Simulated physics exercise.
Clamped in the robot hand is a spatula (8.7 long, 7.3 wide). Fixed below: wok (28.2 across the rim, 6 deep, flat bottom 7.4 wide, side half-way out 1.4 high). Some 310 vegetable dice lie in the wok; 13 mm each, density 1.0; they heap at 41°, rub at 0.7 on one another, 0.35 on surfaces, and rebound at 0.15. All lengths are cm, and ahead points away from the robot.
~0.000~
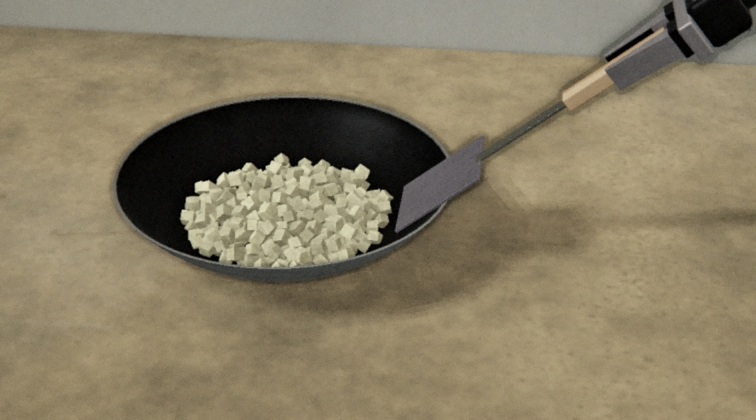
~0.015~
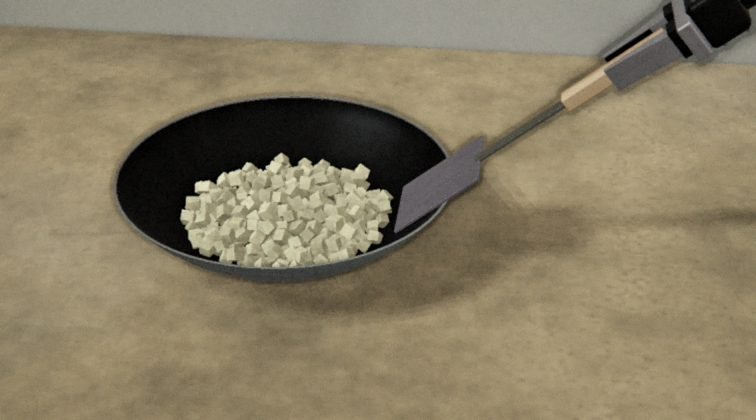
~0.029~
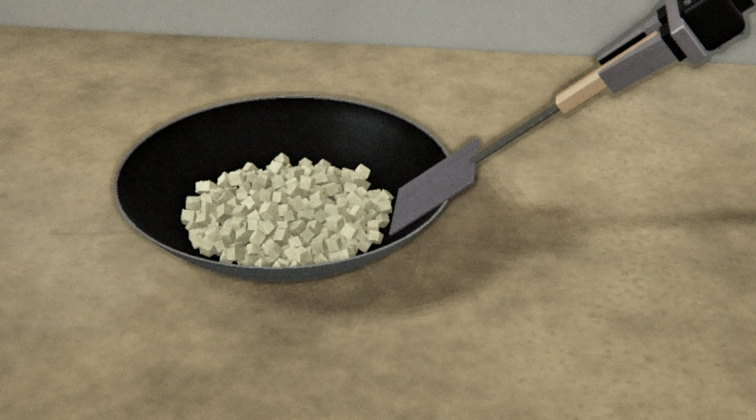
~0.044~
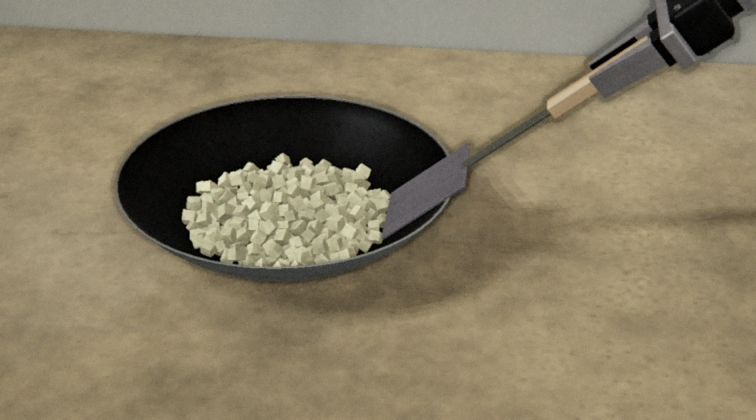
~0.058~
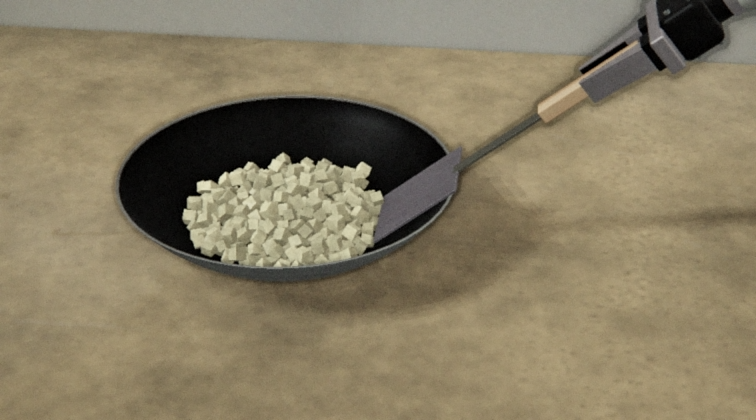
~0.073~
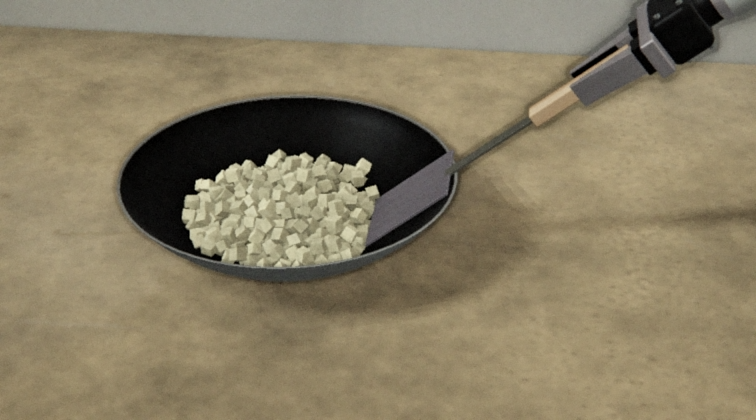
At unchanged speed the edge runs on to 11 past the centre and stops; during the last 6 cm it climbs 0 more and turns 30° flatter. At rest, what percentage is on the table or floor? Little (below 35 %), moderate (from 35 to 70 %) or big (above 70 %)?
A little share, below 35 %, ends on the table or floor.
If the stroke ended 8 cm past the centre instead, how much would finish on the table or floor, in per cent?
In that case some 15 per cent.
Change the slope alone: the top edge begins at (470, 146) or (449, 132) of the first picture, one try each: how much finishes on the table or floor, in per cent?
Some 25 and 35 per cent.
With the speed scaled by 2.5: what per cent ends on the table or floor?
About 55 per cent.
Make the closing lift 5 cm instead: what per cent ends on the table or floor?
Some 25 per cent.
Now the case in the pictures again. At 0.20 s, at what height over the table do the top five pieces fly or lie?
Some 6 cm.
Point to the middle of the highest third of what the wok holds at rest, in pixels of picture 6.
Around (166, 172).
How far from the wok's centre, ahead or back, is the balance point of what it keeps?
Roughly 5.5 cm ahead.
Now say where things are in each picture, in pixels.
The first frame shows the spatula top edge at (481, 157), sloping 40°; upper third of the load around (288, 204), from x 190 to 385, top at y 160; 310 in the wok.
The second frame shows the spatula top edge at (481, 157), sloping 40°; upper third of the load around (288, 204), from x 190 to 385, top at y 160.
The third frame shows the spatula top edge at (476, 160), sloping 40°; upper third of the load around (289, 204), from x 190 to 385, top at y 160.
The fourth frame shows the spatula top edge at (467, 164), sloping 40°; upper third of the load around (290, 204), from x 190 to 385, top at y 160.
The fifth frame shows the spatula top edge at (459, 168), sloping 40°; upper third of the load around (290, 203), from x 190 to 375, top at y 160.
The sixth frame shows the spatula top edge at (450, 171), sloping 40°; upper third of the load around (284, 201), from x 190 to 375, top at y 160; 310 in the wok.
After 0.20 s, sloping 40°, highest piece 6 above the table; 310 in the wok.
After 0.33 s, sloping 32°, highest piece 9 above the table; 301 in the wok, 9 on the blade or in flight.
After 0.59 s, sloping 10°, highest piece 8 above the table; 234 in the wok, 71 on the table or floor, 5 on the blade or in flight.
After 1.64 s, sloping 10°, highest piece 8 above the table; 233 in the wok, 77 on the table or floor.
In the end, 233 in the wok, 77 on the table or floor. That is 25 % on the table or floor.
